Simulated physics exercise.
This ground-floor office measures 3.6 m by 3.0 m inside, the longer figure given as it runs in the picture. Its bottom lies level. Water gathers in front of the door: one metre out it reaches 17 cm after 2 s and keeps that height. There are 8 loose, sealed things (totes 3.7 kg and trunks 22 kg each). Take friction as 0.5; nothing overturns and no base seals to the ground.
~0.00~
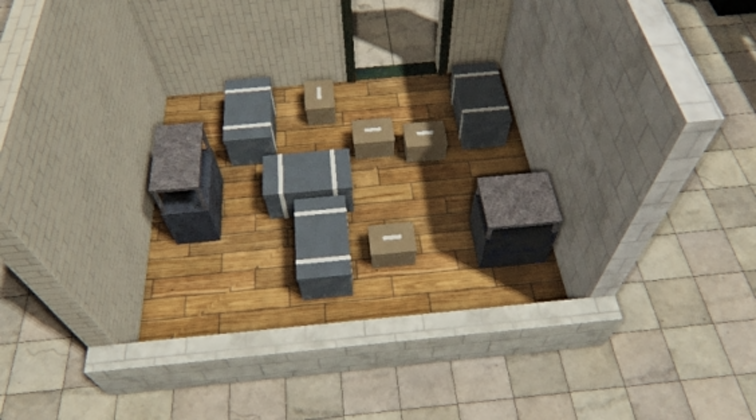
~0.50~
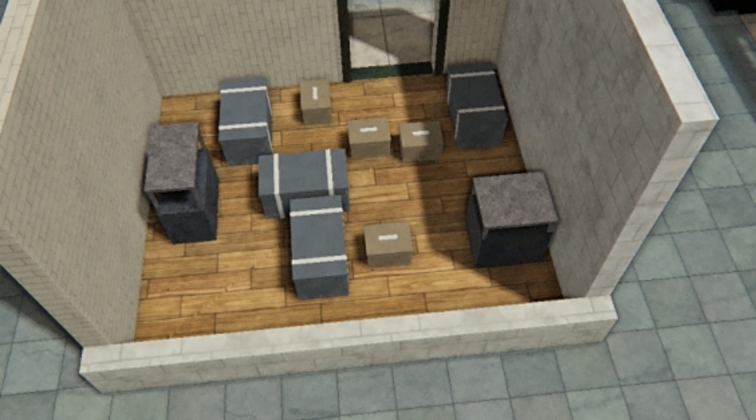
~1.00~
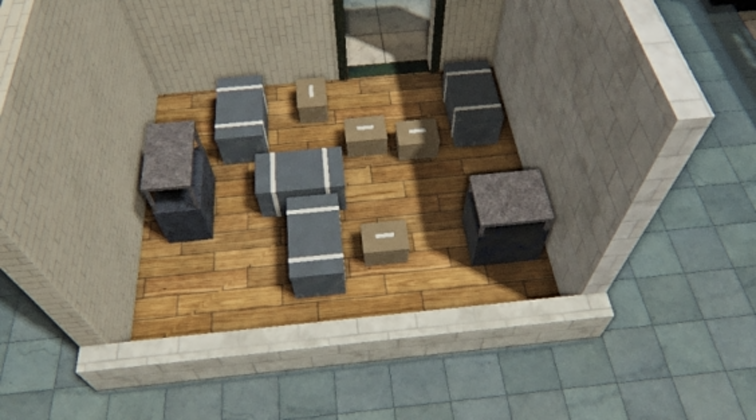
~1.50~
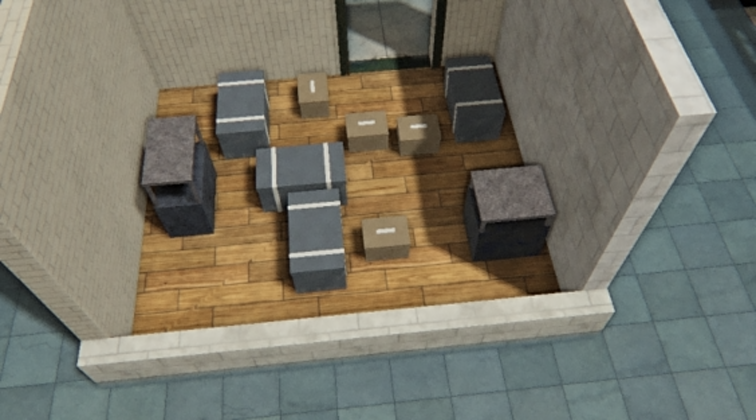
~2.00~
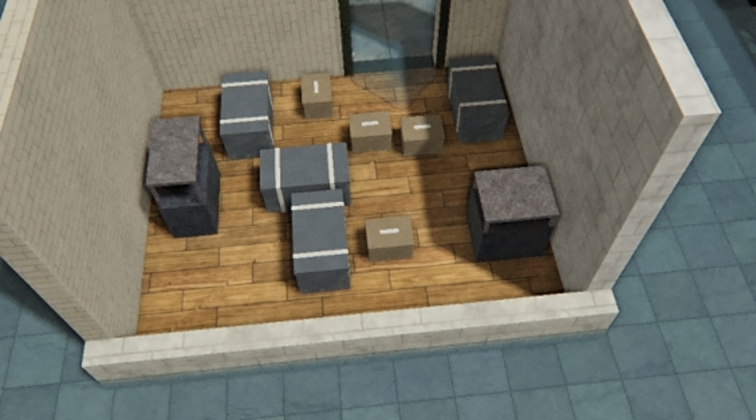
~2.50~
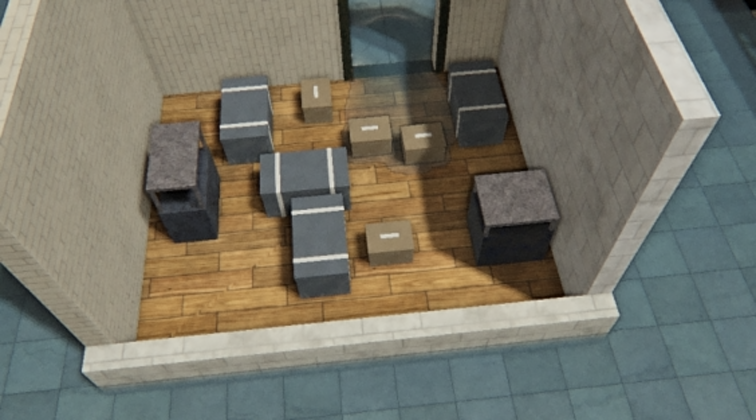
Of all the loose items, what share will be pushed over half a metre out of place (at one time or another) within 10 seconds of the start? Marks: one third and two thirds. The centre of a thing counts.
That comes to between one and two thirds.
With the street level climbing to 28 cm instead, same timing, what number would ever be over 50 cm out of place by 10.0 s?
In that case 8 of them.
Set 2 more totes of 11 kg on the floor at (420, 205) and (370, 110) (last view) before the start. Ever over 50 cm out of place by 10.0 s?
In that order: Over, past it.
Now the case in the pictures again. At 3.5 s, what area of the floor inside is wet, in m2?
About 3.5 m2.
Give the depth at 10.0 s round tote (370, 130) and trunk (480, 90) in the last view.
About 11 and 9 cm.
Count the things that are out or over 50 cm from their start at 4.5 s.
I count 3.
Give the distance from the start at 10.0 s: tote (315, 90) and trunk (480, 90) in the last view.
In that order: 10 cm, 20 cm.
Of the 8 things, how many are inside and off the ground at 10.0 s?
At that moment 7.
After 3.5 s 2 of 8 are over 50 cm from their spots; 1 afloat.
After 4.5 s 3 of 8 are over 50 cm from their spots; 3 afloat.
After 7.0 s 3 of 8 are over 50 cm from their spots; 5 afloat.
After 10.0 s 4 of 8 are over 50 cm from their spots, and 4 have been at some point; 7 afloat.
